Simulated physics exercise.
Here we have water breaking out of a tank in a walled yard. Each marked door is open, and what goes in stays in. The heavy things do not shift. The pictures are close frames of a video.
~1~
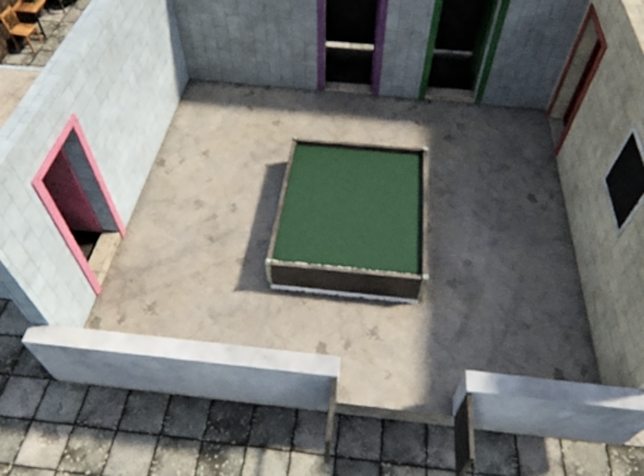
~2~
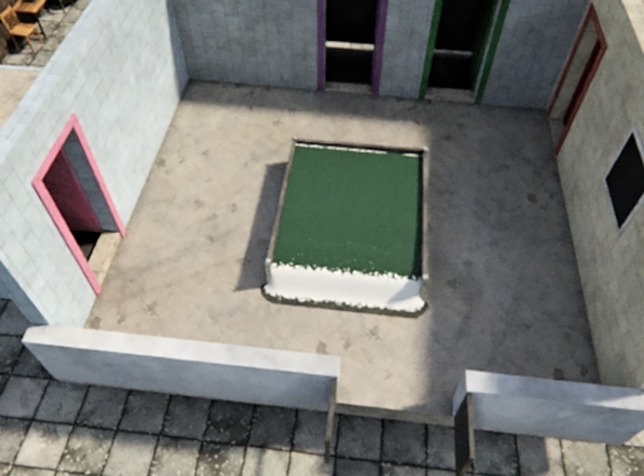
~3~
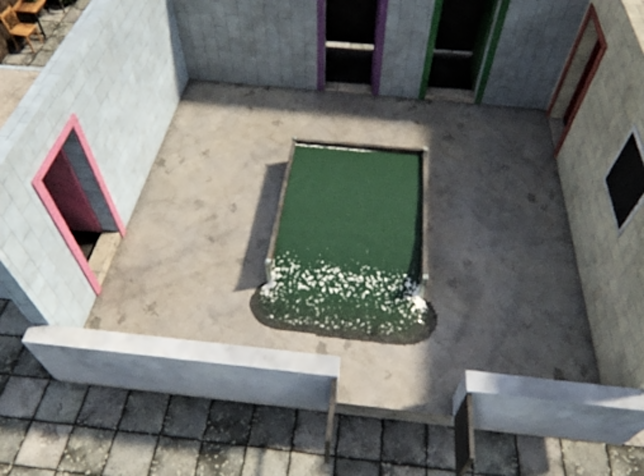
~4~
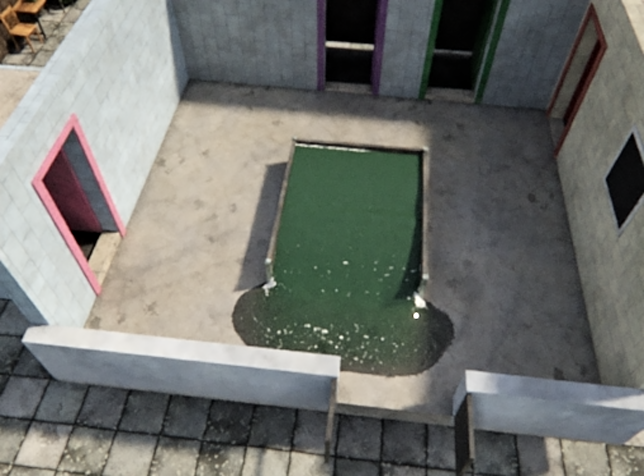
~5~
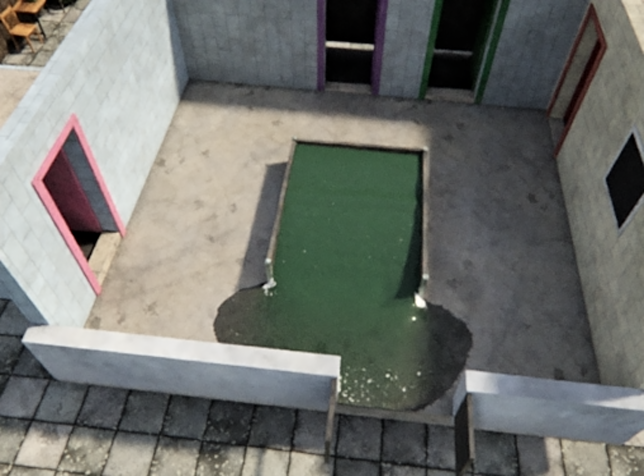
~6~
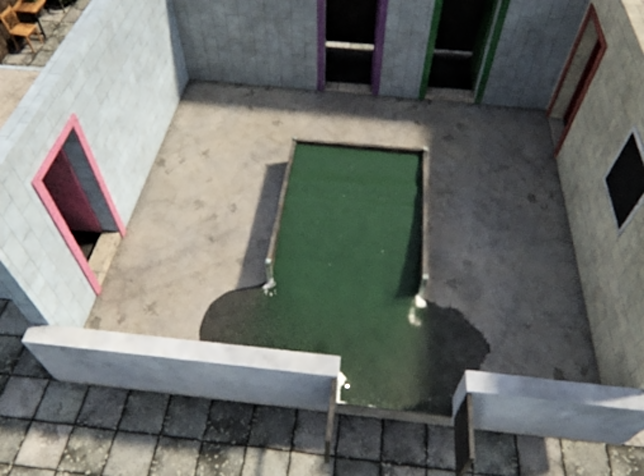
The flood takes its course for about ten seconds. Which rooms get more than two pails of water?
In the end: The pink door admits no more than that; the green door admits no more than that; the purple door admits no more than that; the red door admits no more than that.
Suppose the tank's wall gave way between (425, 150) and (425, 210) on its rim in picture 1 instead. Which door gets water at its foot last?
That is the pink one.
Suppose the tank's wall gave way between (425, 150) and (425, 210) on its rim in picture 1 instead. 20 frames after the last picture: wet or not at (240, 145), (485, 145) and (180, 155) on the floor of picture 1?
One after the other: Dry, under water, not flooded.
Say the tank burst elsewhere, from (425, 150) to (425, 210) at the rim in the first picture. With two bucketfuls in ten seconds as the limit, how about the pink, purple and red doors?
Pink lets less in, purple is under, red takes more.
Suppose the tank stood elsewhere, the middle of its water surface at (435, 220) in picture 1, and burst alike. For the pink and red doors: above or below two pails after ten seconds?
Pink keeps below it, red floods.
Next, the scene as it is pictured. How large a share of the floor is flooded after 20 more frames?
Roughly 35 per cent.
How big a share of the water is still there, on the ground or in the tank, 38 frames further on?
I make it 62 per cent.
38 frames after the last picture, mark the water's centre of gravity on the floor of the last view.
Near (310, 254).
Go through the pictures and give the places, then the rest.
The tank at (353, 205) is whole and still, in the first frame.
Water pours out at (345, 283) and has run to (267, 292), in the second frame.
Water pours out at (345, 285) and has run to (256, 302), in the third frame.
The front is at (434, 354), out from the gap at (345, 285), in the fourth frame.
Water pours out at (345, 285) and has run to a hidden place, in the fifth frame.
Water pours out at (345, 285) and has run to a hidden place, in the sixth frame.
A moment on, water covers 15 % of the floor; the pink door not reached, the green door not reached, the purple door not reached, the red door not reached.
Next, water covers 25 % of the floor; the pink door not reached, the green door not reached, the purple door not reached, the red door not reached.
Then, water covers 35 % of the floor; the pink door wet at the sill, nothing in, the green door not reached, the purple door not reached, the red door not reached.
Later, water covers 70 % of the floor; the pink door wet at the sill, nothing in, the green door not reached, the purple door not reached, the red door not reached.
In the end, water covers 95 % of the floor; the pink door wet at the sill, nothing in, the green door wet at the sill, nothing in, the purple door under two buckets in, the red door wet at the sill, nothing in.
